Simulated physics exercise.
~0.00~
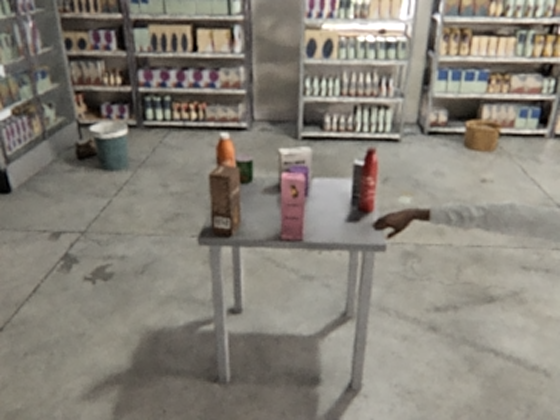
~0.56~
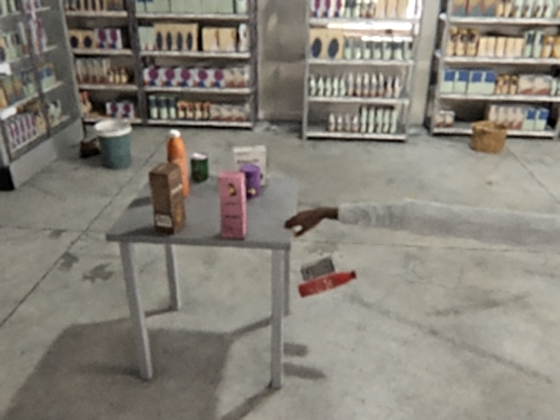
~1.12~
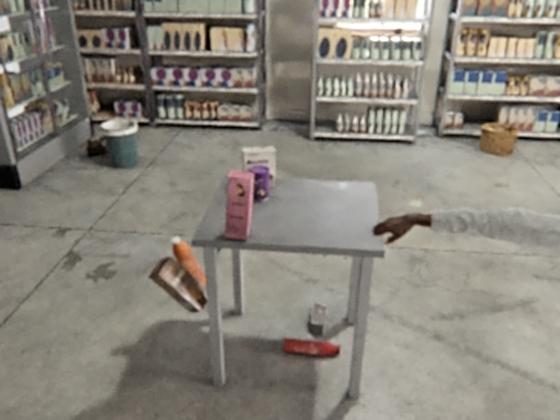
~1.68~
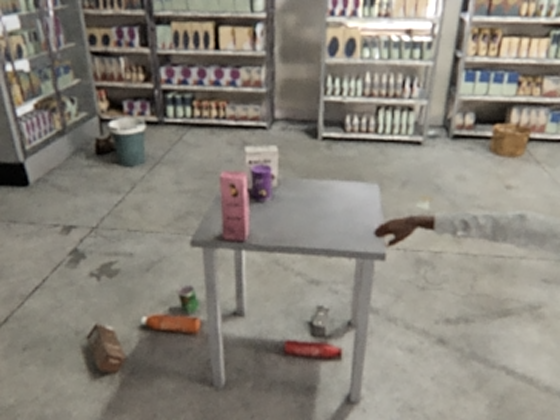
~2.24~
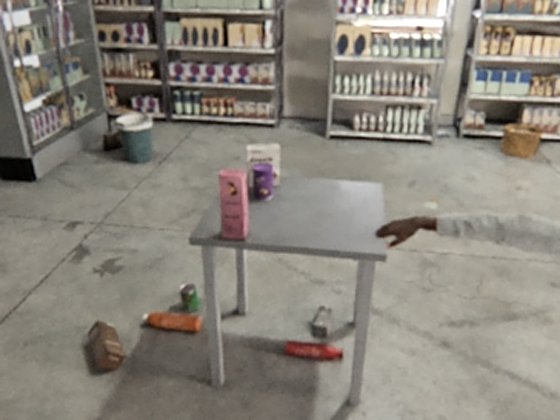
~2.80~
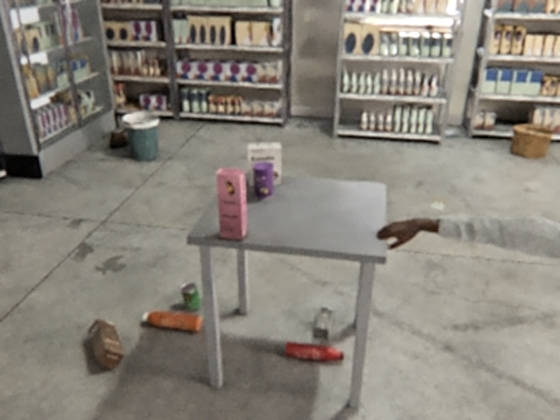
A small grey table jerked left and back again beside an outstretched hand, sending the red bottle and grey carton off first, then the orange bottle, brown carton and green tin, while the pink carton, white packet and purple tin stayed standing on top.
